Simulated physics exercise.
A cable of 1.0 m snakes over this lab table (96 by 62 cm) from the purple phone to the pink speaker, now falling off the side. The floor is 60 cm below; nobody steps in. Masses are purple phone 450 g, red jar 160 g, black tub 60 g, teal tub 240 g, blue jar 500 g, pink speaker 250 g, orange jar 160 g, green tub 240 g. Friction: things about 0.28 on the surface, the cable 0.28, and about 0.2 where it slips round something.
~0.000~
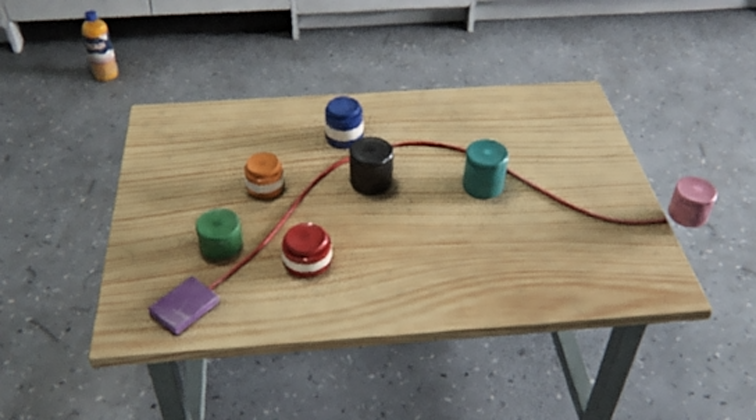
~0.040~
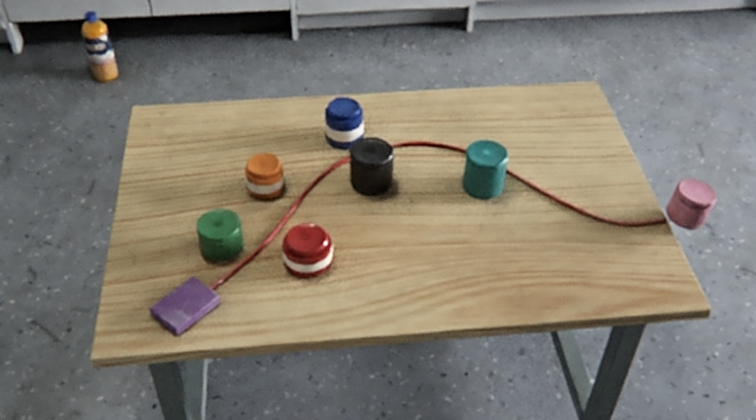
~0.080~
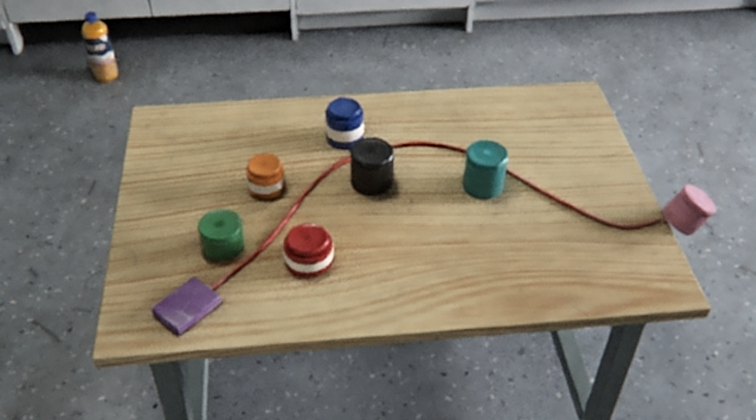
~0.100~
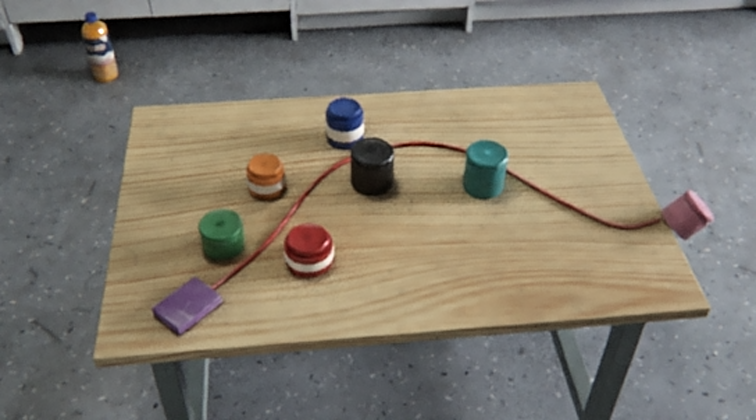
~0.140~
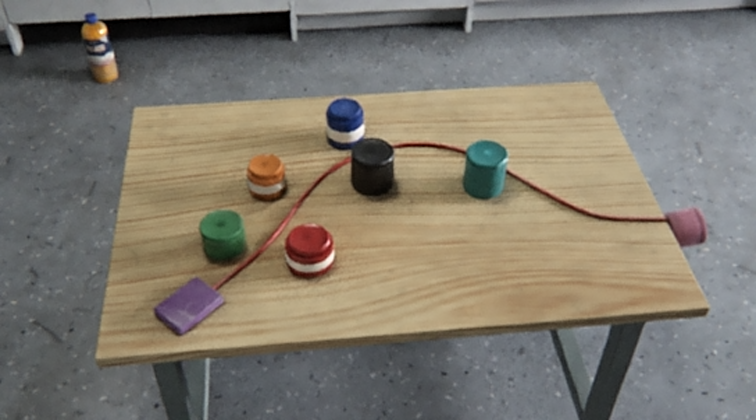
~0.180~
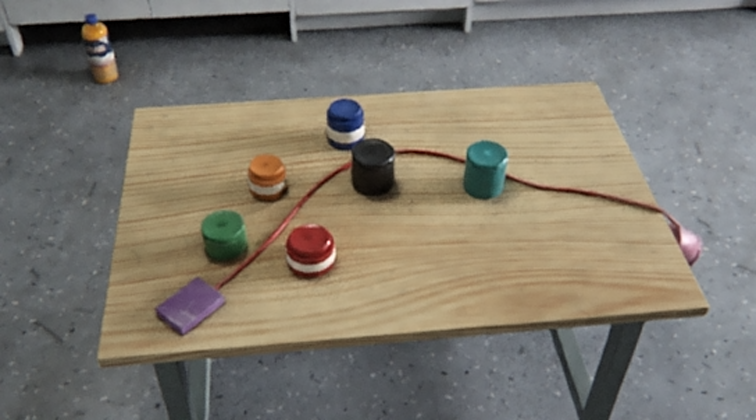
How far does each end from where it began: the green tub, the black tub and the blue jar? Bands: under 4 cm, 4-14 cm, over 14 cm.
Result: Green tub barely shifts, black tub ends far away, blue jar barely shifts.
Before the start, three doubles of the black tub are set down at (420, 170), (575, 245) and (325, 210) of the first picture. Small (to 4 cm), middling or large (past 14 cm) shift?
In that order: Large, small, large.
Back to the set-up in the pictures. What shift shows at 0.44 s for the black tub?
About: Black tub 35 cm.
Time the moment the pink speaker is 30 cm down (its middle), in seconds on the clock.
About: 0.48 s.
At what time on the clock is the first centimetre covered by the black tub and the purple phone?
About: Black tub 0.24 s, purple phone 0.30 s.
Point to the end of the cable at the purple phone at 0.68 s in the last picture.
Near (264, 266).
By 0.4 s, the cable's tail end at (239, 278); black tub on its side, 34 cm off its start, pink speaker over the edge, teal tub 5 cm off its start.
By 0.7 s, the cable's tail end at (264, 266); black tub over the edge, pink speaker over the edge, purple phone 9 cm off its start.
By 0.9 s, the cable's tail end at (294, 255); black tub over the edge, purple phone 15 cm off its start at (268, 260), pink speaker over the edge.
By 1.2 s, the cable's tail end at (304, 253); black tub over the edge, purple phone 16 cm off its start, teal tub 9 cm off its start.
By 2.4 s, the cable's tail end at (317, 250); black tub over the edge, blue jar 0 cm off its start at (345, 108), green tub 0 cm off its start at (223, 224), purple phone 18 cm off its start at (290, 252).
